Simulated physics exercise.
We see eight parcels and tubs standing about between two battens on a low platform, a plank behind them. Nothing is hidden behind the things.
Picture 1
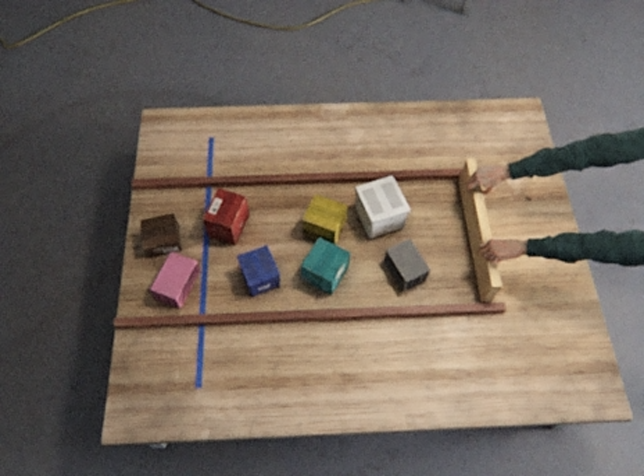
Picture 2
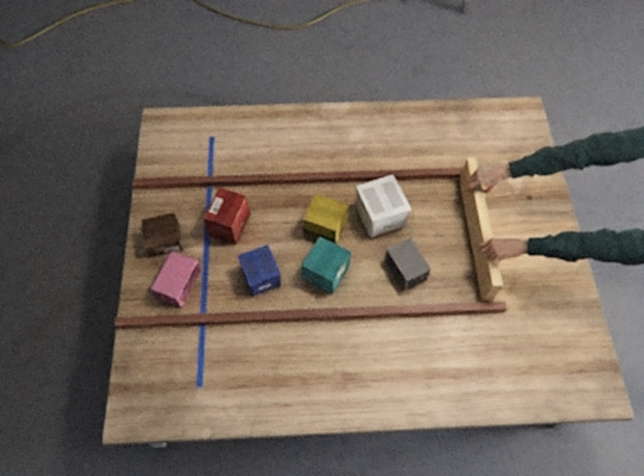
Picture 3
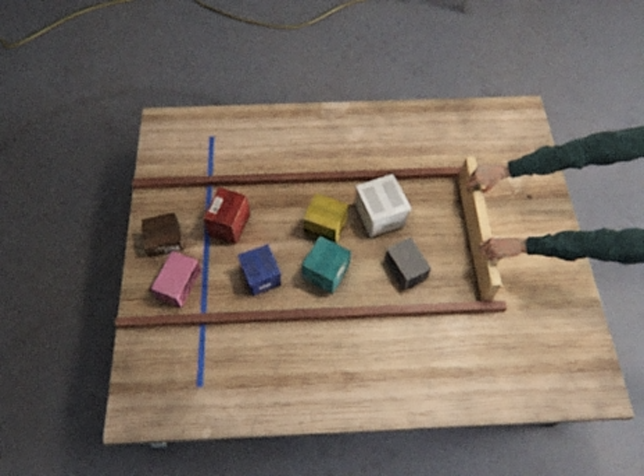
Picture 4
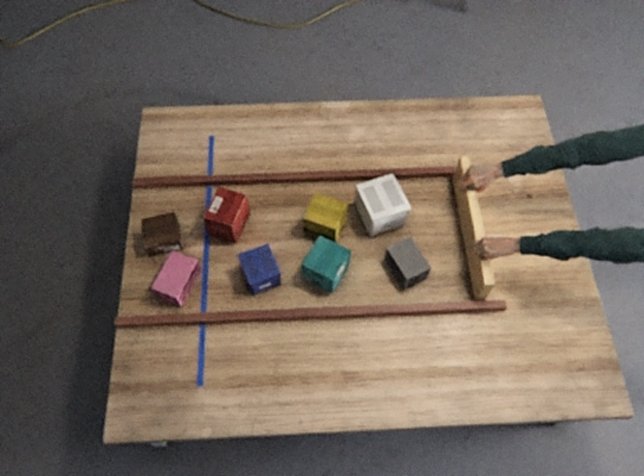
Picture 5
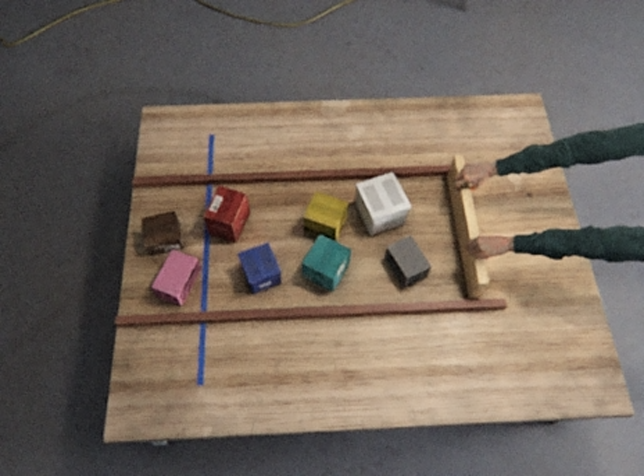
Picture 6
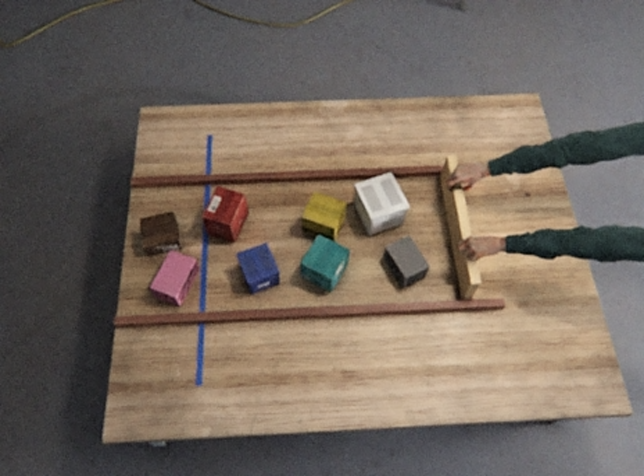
We see eight coloured boxes standing between two battens on a wooden platform crossed by a strip of blue tape. Two hands at the right hold a plank, then slide it slightly left while the boxes stay in place.
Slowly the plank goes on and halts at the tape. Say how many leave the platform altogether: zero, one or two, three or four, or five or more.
In the end the number that fall off is three or four.
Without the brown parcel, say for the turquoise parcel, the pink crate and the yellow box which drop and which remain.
The turquoise parcel holds on, the pink crate is lost, the yellow box stays on.
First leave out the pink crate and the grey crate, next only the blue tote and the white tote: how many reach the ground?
The counts: 2 and 1.
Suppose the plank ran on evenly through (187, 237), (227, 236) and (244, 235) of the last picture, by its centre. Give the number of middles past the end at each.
The counts: 4, 2 and 1.
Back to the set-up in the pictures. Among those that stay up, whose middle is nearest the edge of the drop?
The blue tote ends nearest.
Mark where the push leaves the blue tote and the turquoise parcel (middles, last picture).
The blue tote stops around (120, 273); the turquoise parcel around (154, 277).
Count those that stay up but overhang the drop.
Overhanging: 1.
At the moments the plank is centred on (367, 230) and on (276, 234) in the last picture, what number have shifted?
4 and 8.
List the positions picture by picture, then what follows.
Brown parcel (161, 235); pink crate (176, 280); red parcel (227, 217); plank (478, 229); tape (206, 249), in the first picture.
Pink crate (177, 280); grey crate (407, 264), in the second picture.
Red parcel (228, 216); plank (478, 227), in the third picture.
Brown parcel (162, 234); white tote (381, 206), in the fourth picture.
Pink crate (177, 278); yellow box (326, 217), in the fifth picture.
Brown parcel (161, 234); pink crate (176, 278); red parcel (226, 215); plank (459, 226); tape (205, 247), in the sixth picture.
A little later, none off yet; brown parcel at rest near (161, 234); pink crate at rest near (176, 278); red parcel at rest near (226, 215).
Next, none off yet; brown parcel at rest near (161, 234); pink crate moving near (173, 279); red parcel shifted about its own width near (198, 215).
When it is over, the number that fall off is three or four; down, red parcel, pink crate and brown parcel.
